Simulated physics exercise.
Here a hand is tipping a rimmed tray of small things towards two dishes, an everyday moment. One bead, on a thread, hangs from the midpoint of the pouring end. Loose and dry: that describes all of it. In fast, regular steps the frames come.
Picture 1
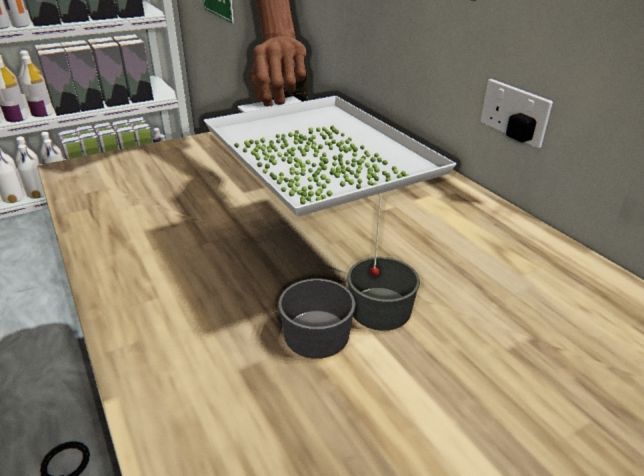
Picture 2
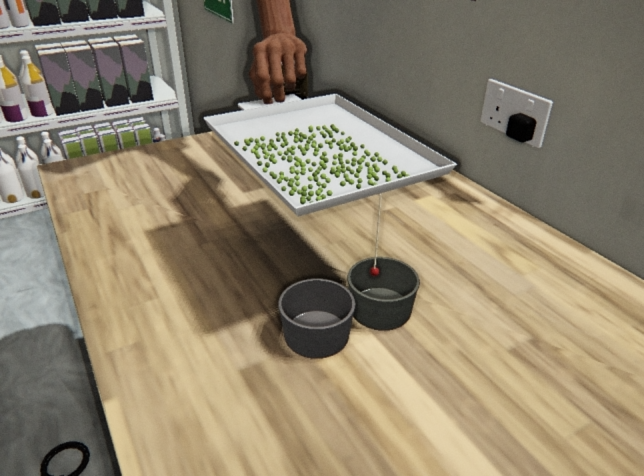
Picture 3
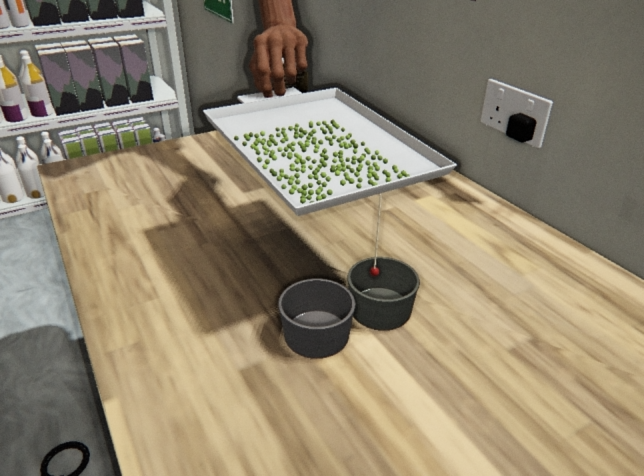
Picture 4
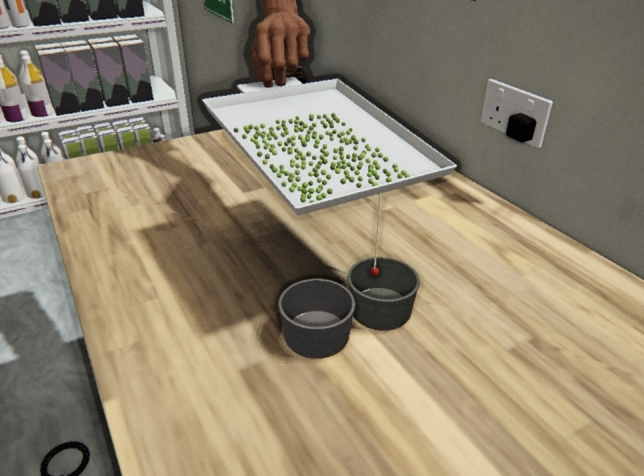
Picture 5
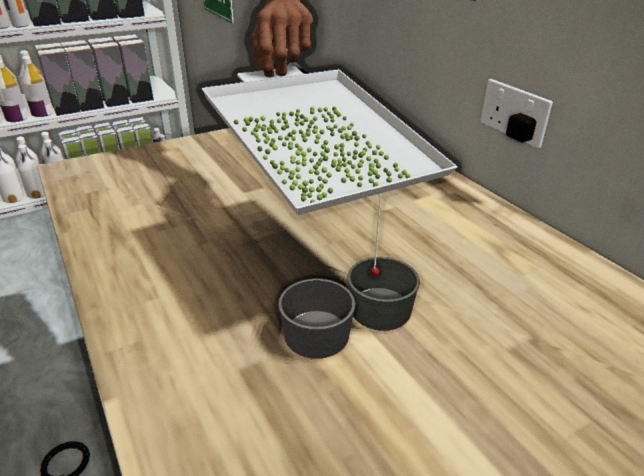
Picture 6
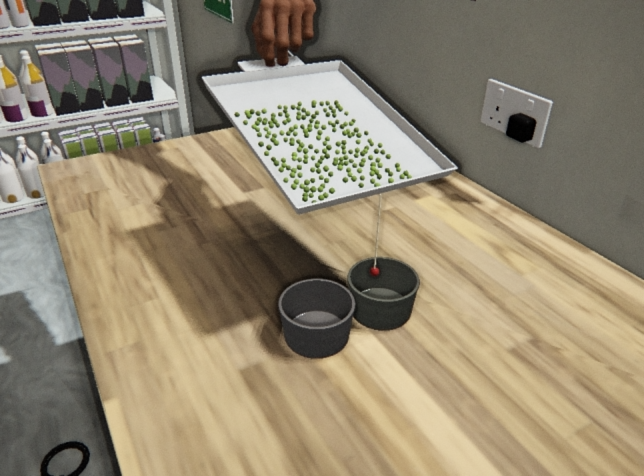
A hand held a white rimmed tray of small green peas above a wooden counter with two dark dishes, then gradually raised the far end so the tray tilted a little toward the dishes.
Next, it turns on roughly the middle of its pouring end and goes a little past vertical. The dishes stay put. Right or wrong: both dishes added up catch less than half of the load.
Right, they catch less than half.
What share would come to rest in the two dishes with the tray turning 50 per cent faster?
About 10 %.
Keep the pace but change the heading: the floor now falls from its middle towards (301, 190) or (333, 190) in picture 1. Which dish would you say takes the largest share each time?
I'd say the one to the left first, then the one to the left.
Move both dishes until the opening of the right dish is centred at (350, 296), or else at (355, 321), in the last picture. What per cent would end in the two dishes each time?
First try: Roughly 20 per cent; second try: Roughly 30 per cent.
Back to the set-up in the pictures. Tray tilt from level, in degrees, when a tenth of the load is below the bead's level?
A tilt of roughly 85°.
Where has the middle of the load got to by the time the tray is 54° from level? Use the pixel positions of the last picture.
Roughly at (370, 182).
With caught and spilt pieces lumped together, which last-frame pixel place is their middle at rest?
Around (414, 345).
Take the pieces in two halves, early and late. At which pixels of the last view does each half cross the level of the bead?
Near (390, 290) to start, and near (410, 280) afterwards.
Soon after the last picture, tray tipped steeply; nearly all on the tray; a stray few outside both; a stray few in the air.
A little later, tray tipped right over; about a third on the tray; a stray few in the left dish; a small part in the right dish; about a quarter outside both; about half in the air.
Later still, tray tipped past a quarter turn; a small part in the right dish; most outside both.
At rest, tray tipped past a quarter turn; none in the left dish; a small part in the right dish; most outside both.
